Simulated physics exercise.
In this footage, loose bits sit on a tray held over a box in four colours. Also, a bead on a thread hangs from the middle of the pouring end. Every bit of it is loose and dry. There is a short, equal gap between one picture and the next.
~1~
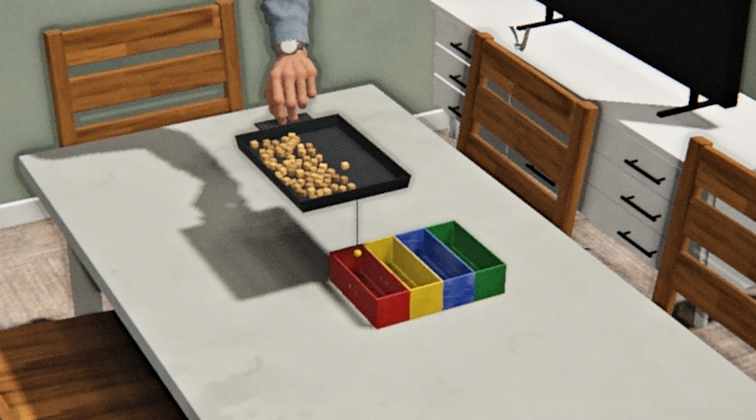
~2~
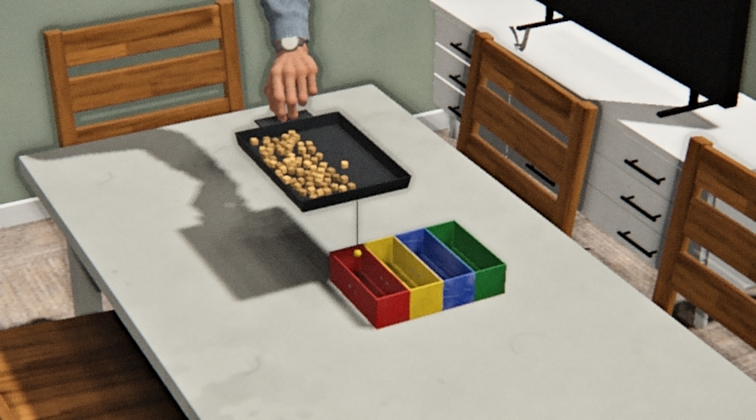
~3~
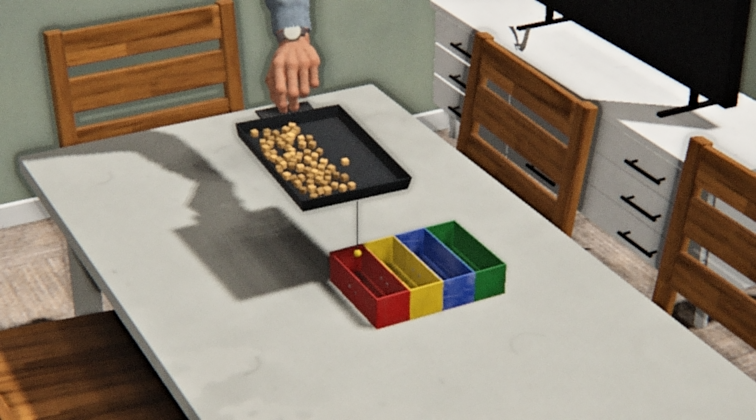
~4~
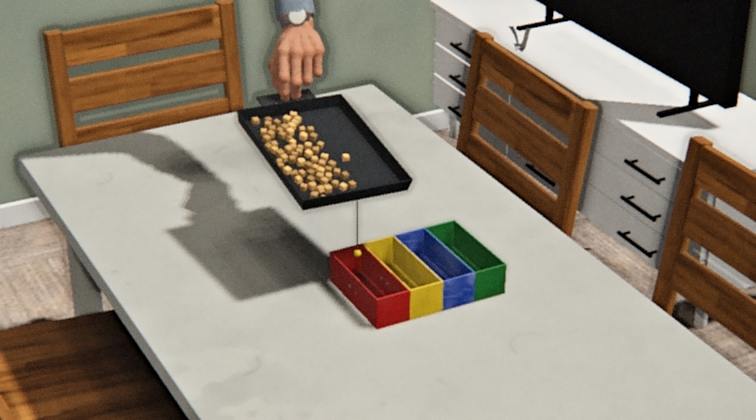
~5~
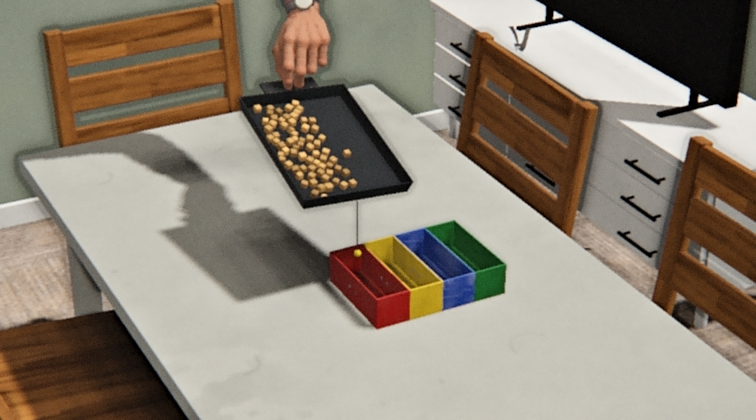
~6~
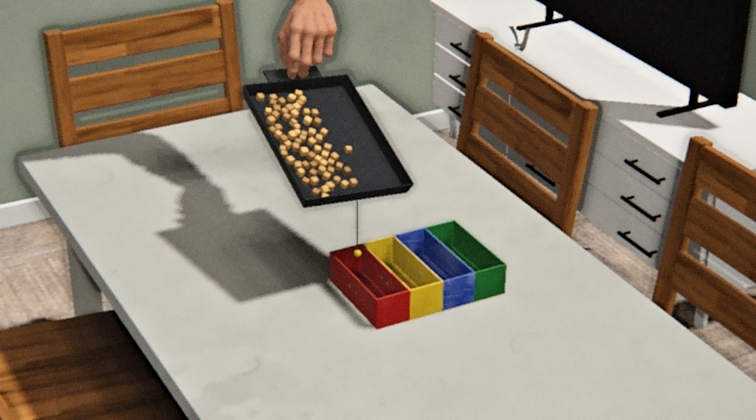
A hand raising the back of a black tray of small wooden cubes above a red, yellow, blue and green box.
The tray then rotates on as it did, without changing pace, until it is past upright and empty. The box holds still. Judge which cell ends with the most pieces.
The yellow cell ends with the most.
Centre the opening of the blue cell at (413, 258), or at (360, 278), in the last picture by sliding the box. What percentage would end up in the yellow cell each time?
About 40% on the first try and 0% on the second.
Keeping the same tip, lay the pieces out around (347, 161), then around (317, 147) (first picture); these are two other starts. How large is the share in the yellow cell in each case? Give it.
Near 40 % and 50 %.
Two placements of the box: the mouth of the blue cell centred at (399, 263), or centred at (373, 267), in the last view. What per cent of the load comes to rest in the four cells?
Roughly 100% on the first try and 90% on the second.
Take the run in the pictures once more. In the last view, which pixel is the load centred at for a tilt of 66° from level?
I'd mark the middle close to (371, 181).
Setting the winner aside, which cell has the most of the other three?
Ranked second: Red.
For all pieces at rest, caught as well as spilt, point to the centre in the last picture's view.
Somewhere around (405, 295) in the final view.
Soon, tray tipped steeply; nearly all on the tray; a stray few falling or outside the box.
A while on, tray tipped past a quarter turn; most on the tray; a small part in the yellow cell; a small part in the blue cell; a stray few in the red cell; a stray few in the green cell; a stray few falling or outside the box.
Towards the end, tray tipped past a quarter turn; about half in the yellow cell; about a quarter in the red cell; a small part in the blue cell; a stray few in the green cell; a small part falling or outside the box.
Finally, tray tipped past a quarter turn; about half in the yellow cell; about a quarter in the red cell; a small part in the blue cell; a stray few in the green cell; a small part outside the box.
